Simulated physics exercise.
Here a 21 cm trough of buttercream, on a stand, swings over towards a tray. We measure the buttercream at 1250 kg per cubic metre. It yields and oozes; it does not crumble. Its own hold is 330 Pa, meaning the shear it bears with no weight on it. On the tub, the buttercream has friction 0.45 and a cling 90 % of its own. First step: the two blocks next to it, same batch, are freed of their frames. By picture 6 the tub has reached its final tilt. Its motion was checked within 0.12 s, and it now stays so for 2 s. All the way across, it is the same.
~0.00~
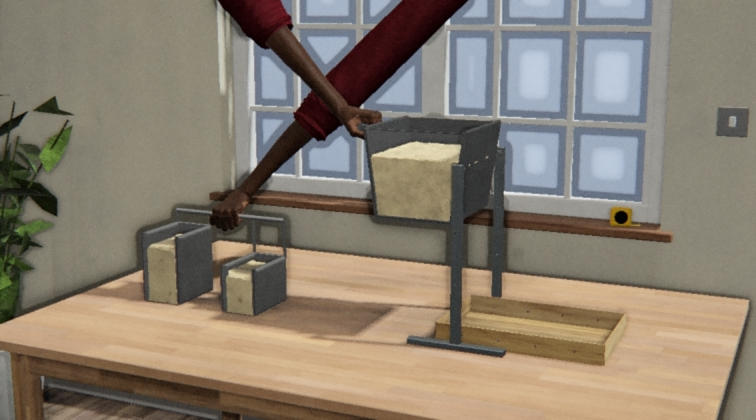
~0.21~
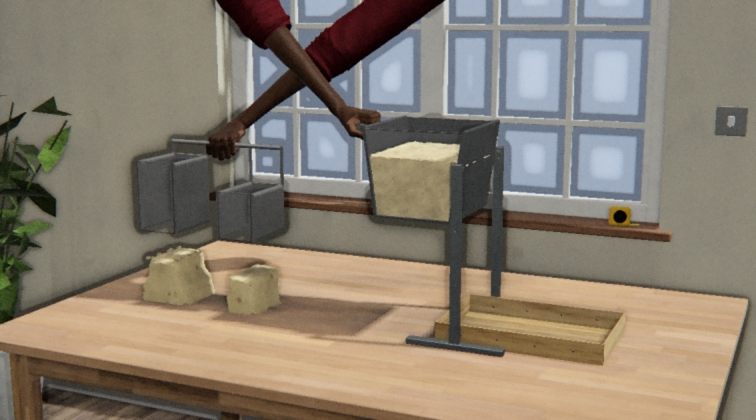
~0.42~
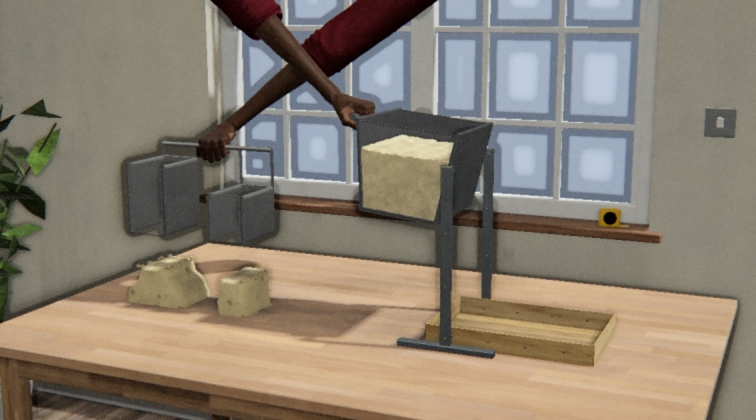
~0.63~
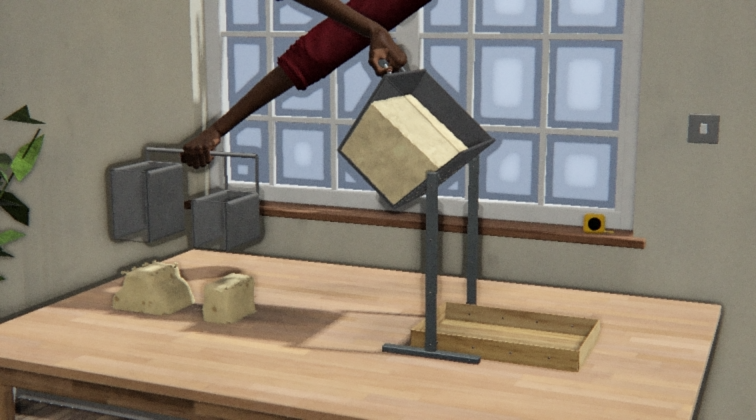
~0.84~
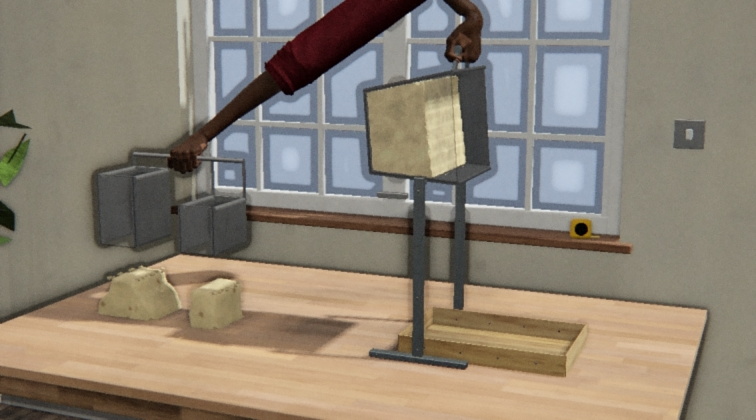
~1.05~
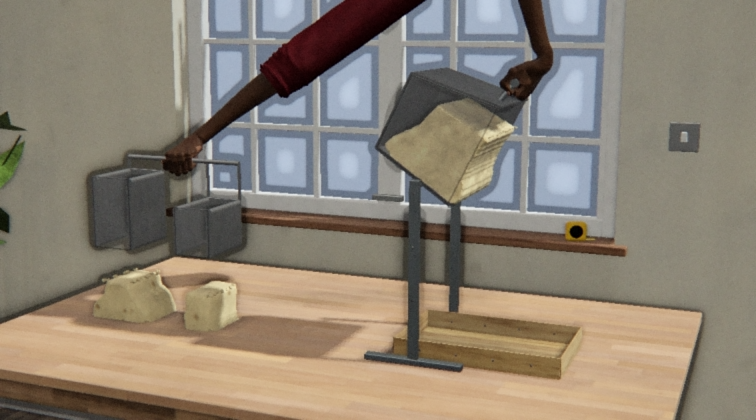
The clip opens with one hand lifting paired grey moulds off two pale blocks on a wooden table, and the taller left block slumps. The other hand then turns a raised grey tub rightward above a wooden tray, past sideways, until its open side slants downward and the pale mass inside bulges outward.
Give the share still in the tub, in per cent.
0 %.
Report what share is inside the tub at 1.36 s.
I'd say close to 0 %.
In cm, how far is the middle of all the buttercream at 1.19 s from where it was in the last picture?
I'd put the distance at about 17 centimetres.
After 1.19 s, the tub is at 116 degrees and holds 26 %.
After 1.36 s, the tub is at 116 degrees and holds 0 %.
After 1.53 s, the tub is at 116 degrees and holds 0 %.
After 1.70 s, the tub is at 116 degrees and holds 0 %.
After 3.05 s, the tub is at 116 degrees and holds 0 %.
